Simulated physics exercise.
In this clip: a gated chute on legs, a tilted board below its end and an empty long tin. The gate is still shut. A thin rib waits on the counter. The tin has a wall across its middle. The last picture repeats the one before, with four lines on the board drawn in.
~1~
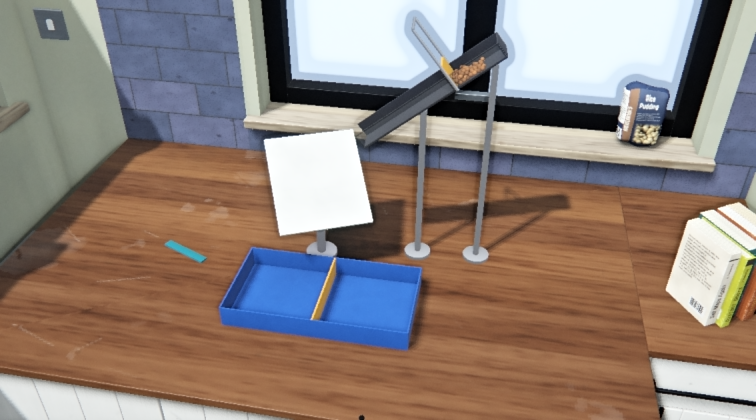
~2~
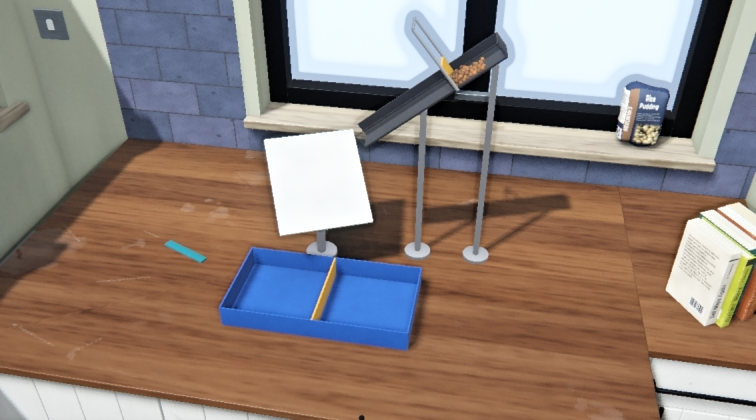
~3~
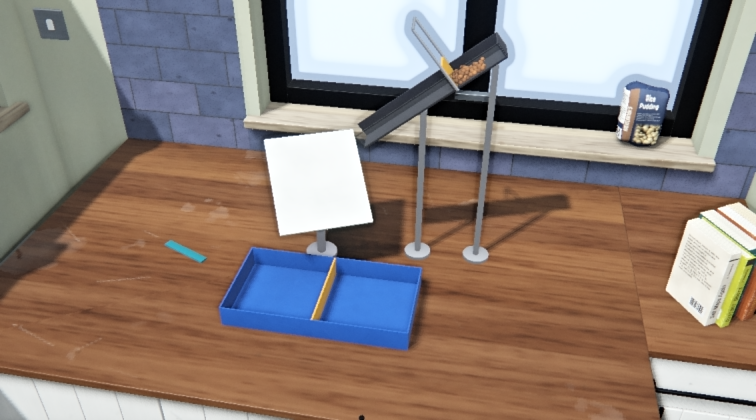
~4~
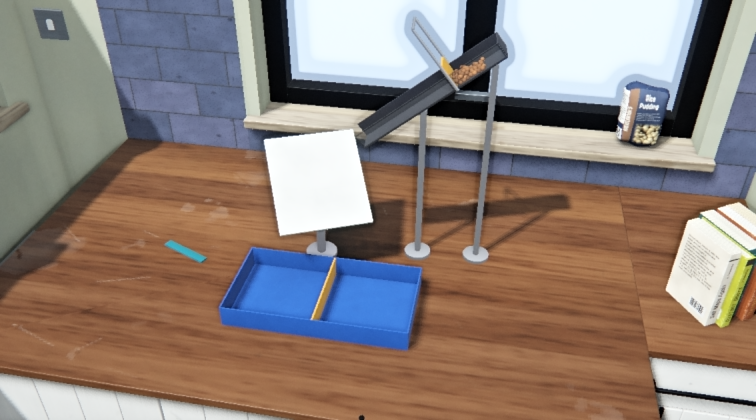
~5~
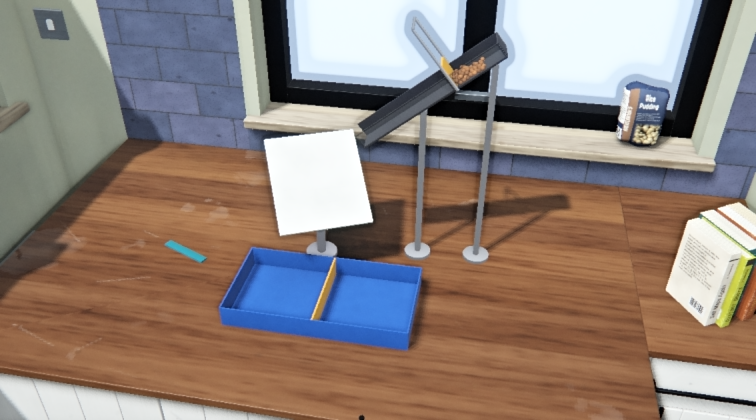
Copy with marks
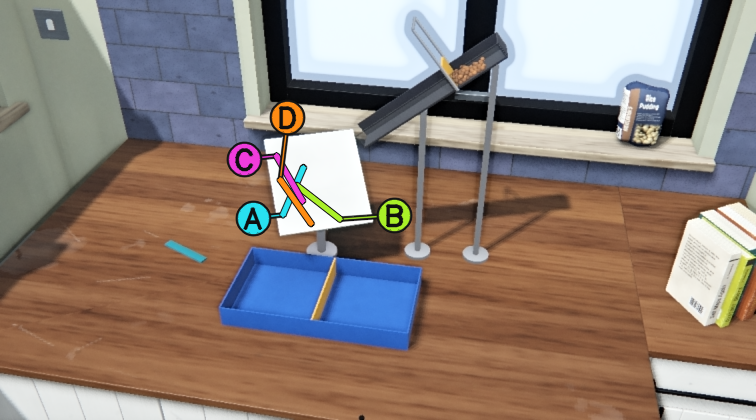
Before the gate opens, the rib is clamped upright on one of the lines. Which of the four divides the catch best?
It is C.
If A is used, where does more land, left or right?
The left half.
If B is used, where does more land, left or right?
More lands on the right.
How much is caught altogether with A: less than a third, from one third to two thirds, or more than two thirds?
More than two thirds.
On the marked copy, line A from (303, 167) to (282, 214); line B from (296, 185) to (340, 219); line C from (276, 155) to (302, 201); line D from (280, 179) to (311, 223).
For line A, of what is caught, most in the left half, about a quarter in the right.
For line B, of what is caught, about a quarter in the left half, most in the right.
For line C, of what is caught, about half in the left half, about half in the right.
For line D, of what is caught, about a quarter in the left half, most in the right.
